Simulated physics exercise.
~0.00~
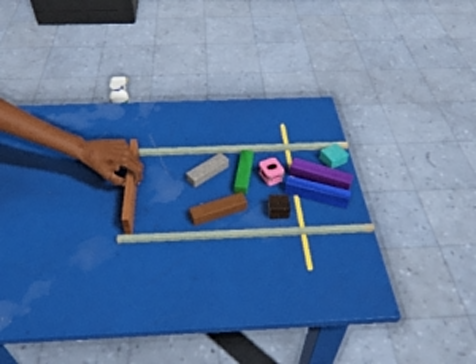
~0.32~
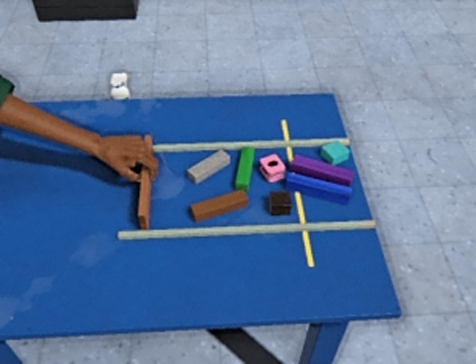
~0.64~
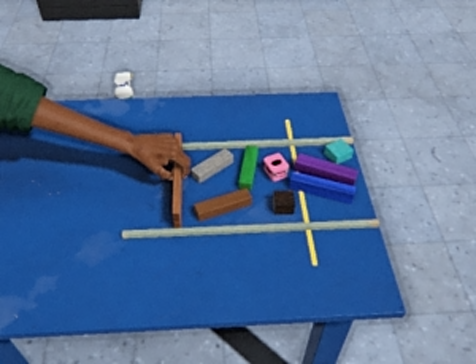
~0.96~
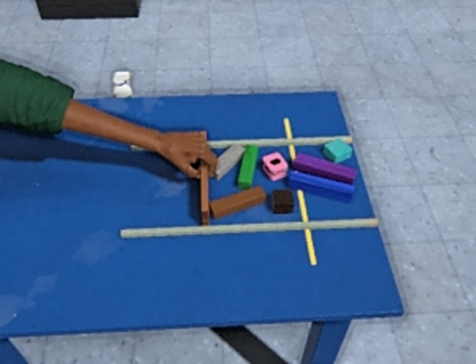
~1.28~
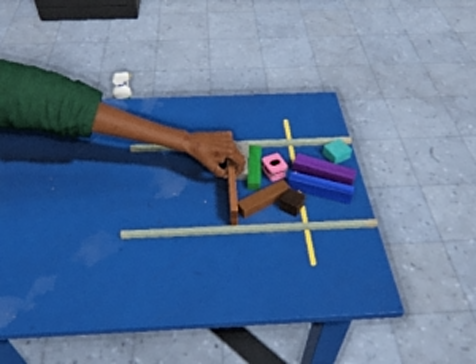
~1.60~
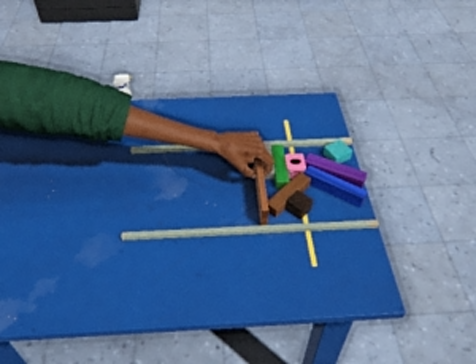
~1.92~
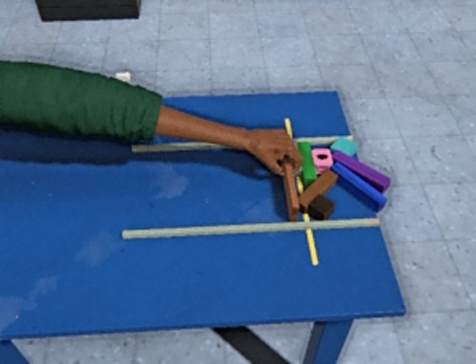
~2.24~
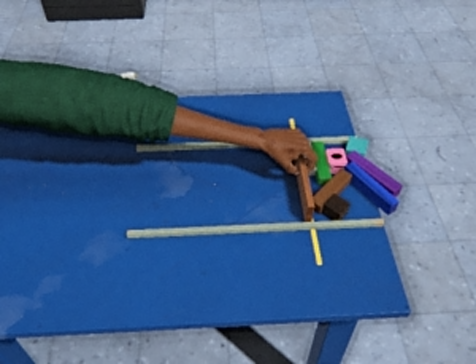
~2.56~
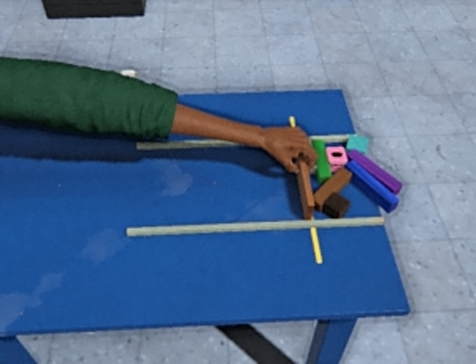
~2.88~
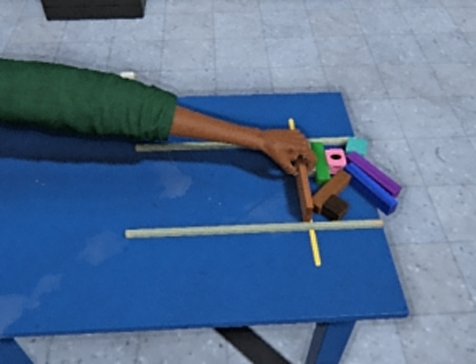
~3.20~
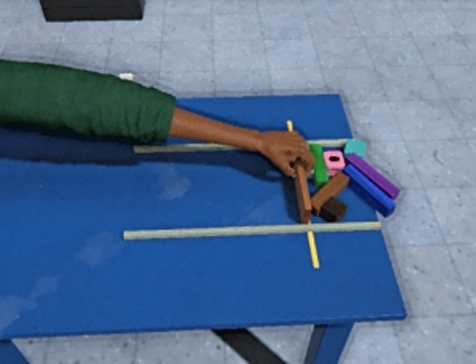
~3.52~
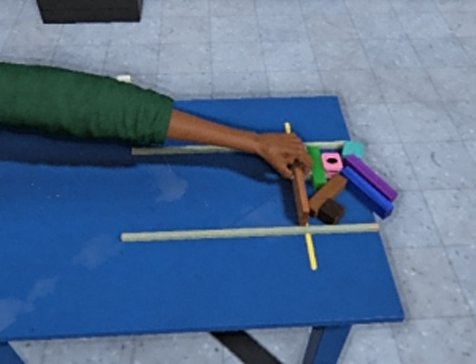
A hand slid an upright brown board rightward across a blue table between two pale rails, gathering scattered colourful blocks and pushing them into a cluster near the right edge, then held still by the yellow tape with none of the pieces fallen off.
